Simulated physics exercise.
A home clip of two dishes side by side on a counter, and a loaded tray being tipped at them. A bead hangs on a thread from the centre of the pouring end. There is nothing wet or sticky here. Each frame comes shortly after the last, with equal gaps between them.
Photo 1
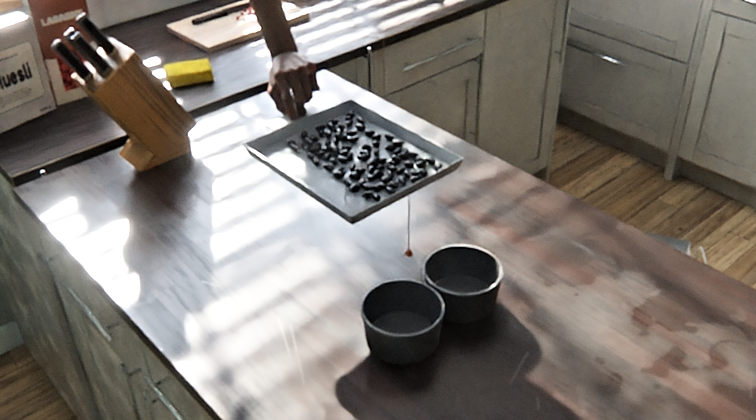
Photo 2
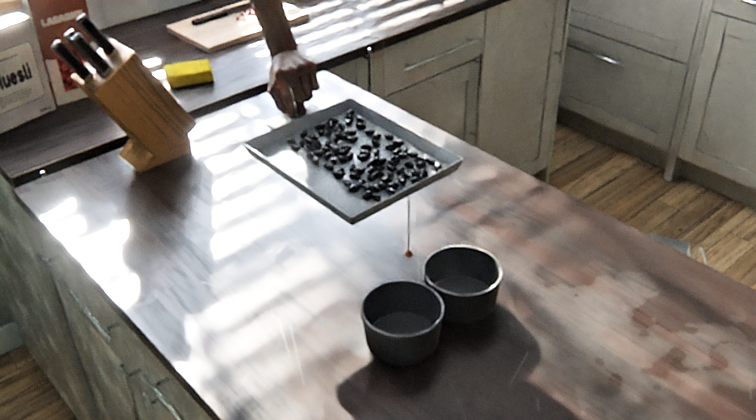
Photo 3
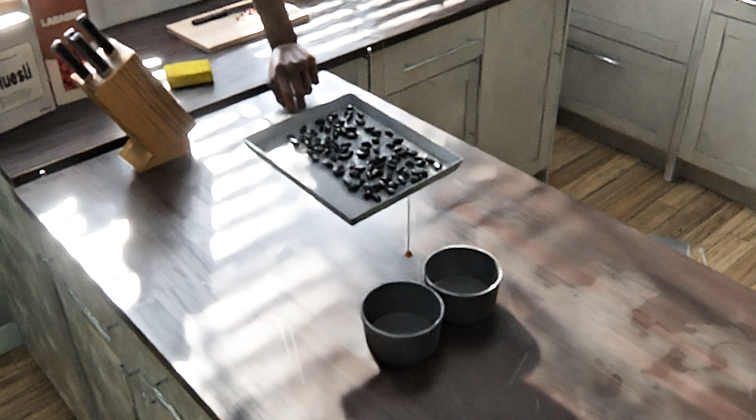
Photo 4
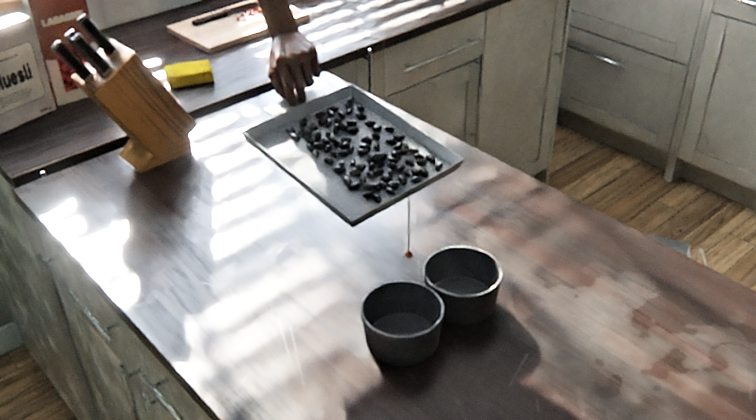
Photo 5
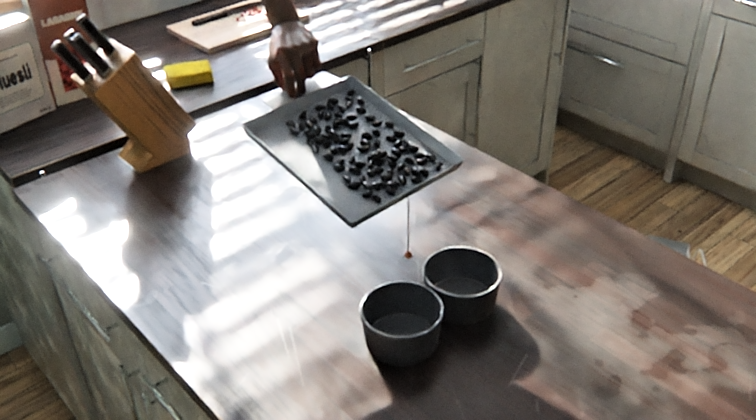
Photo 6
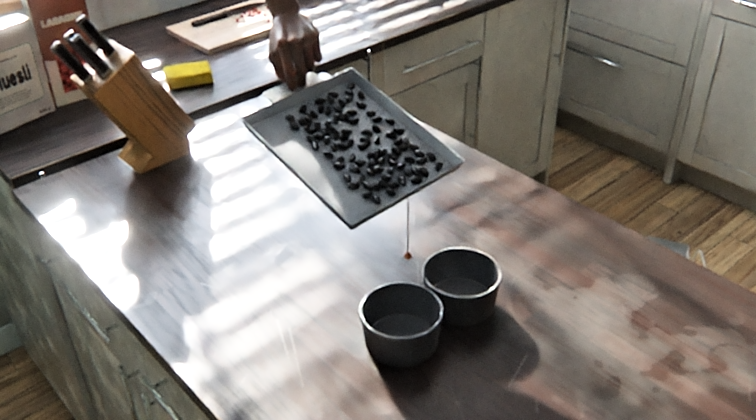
We see a hand holding a grey tray of black beans above two dark round dishes on a wooden counter, a bead hanging on a thread beneath it, as the hand slowly raises the tray's far end into a slight tilt.
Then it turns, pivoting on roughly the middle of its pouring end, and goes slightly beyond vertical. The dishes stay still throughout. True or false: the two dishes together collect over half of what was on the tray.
True.
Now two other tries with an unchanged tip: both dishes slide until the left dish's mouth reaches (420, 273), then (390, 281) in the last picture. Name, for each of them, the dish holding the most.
Result, try one: The dish at left; try two: The dish at left.
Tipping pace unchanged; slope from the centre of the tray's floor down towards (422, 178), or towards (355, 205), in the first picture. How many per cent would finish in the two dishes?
First heading 40 %, second heading 20 %.
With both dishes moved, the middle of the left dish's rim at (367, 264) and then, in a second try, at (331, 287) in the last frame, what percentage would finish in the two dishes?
Near 0 % and 10 %.
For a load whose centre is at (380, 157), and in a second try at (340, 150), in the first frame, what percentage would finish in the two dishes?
Close to 90 %, followed by close to 80 %.
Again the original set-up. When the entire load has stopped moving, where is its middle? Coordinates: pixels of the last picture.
Resting centre, last picture - approx. (412, 329).
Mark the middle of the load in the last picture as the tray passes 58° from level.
Centre estimate: (388, 180).
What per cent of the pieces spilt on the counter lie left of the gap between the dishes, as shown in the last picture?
I'd say some 80 in a hundred.
Just after the last frame, tray tipped steeply; almost all on the tray; just a few in the air.
A moment on, tray tipped right over; the larger part on the tray; about a tenth in the left dish; about a tenth in the right dish; just a few outside both.
Further on, tray tipped past a quarter turn; roughly half in the left dish; roughly a quarter in the right dish; roughly a quarter outside both.
When it is over, tray tipped past a quarter turn; roughly half in the left dish; roughly a quarter in the right dish; roughly a quarter outside both.
